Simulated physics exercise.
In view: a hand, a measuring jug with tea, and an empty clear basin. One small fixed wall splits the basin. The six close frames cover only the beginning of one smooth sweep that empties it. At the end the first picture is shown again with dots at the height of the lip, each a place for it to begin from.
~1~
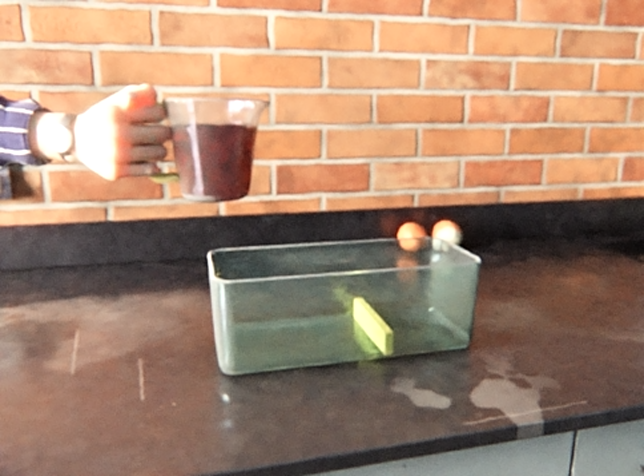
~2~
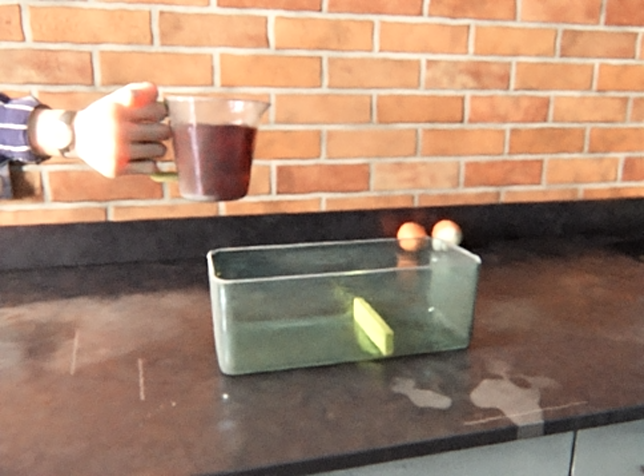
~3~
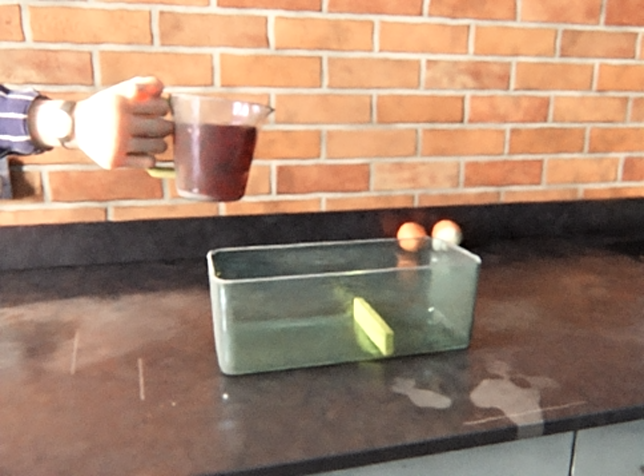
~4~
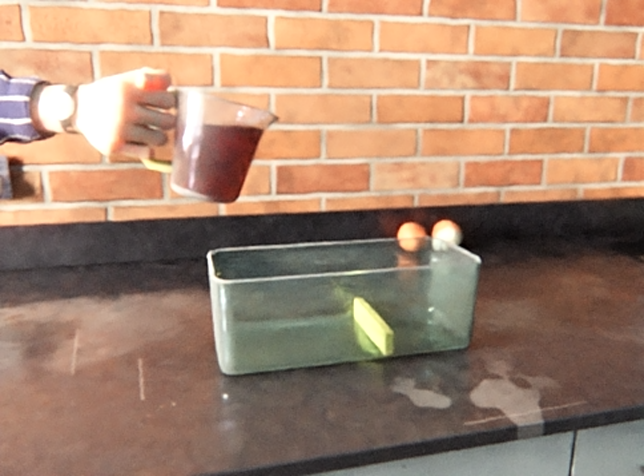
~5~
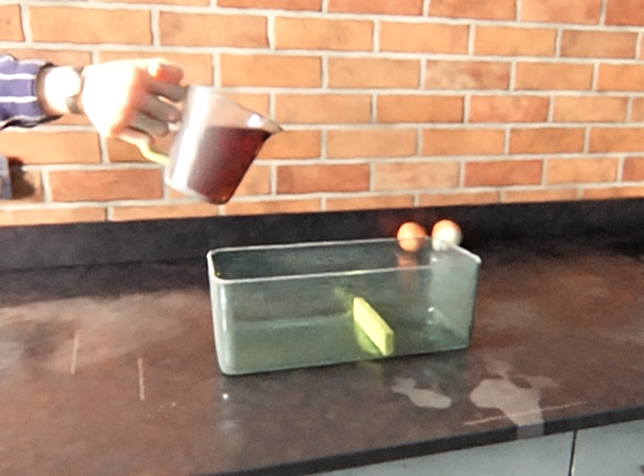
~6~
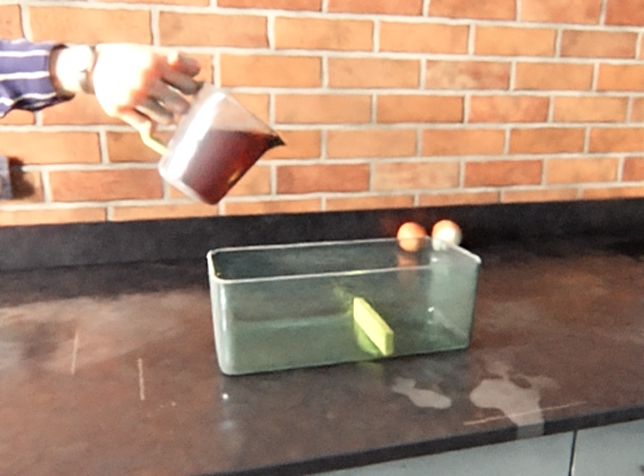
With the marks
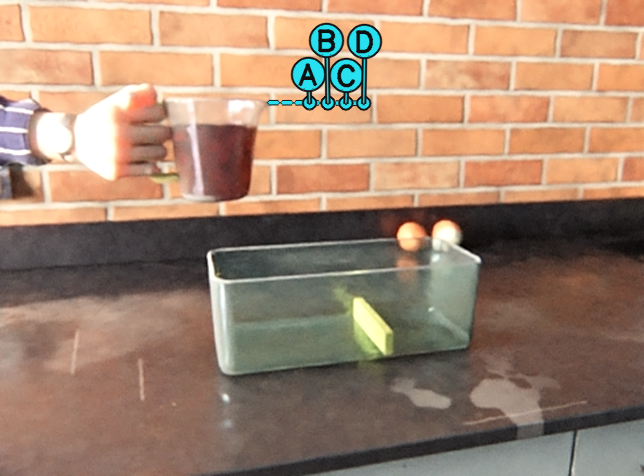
A hand holding a measuring jug of dark tea keeps it nearly still and upright above a clear, empty basin on a dark counter. The jug then shifts slightly right and tilts steadily to the right as the hand rises, the tea slanting inside toward the lip, with none leaving it.
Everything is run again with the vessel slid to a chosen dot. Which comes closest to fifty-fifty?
I would pick spot B.
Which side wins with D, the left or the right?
The right side.
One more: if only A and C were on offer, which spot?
That would be C.
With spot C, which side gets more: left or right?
The right one.
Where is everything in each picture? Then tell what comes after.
The first picture shows upright, lip at (269, 102); basin from (220, 372) to (469, 344); top of the wall at (372, 314); nothing has left yet.
The second picture shows upright, lip at (270, 104); nothing has left yet.
The third picture shows tipped about 6°, lip at (274, 109); nothing has left yet.
The fourth picture shows tipped about 14°, lip at (278, 118); nothing has left yet.
The fifth picture shows tipped about 24°, lip at (282, 129); nothing has left yet.
The sixth picture shows tipped about 36°, lip at (285, 144); nothing has left yet.
On the marked copy, A at (309, 102); B at (327, 103); C at (345, 103); D at (363, 103).
With A, about 82 % ends left of the wall and 14 % right of it; 4 % is lost outside.
With B, about 56 % ends left of the wall and 42 % right of it.
With C, about 27 % ends left of the wall and 72 % right of it.
With D, about 17 % ends left of the wall and 81 % right of it.
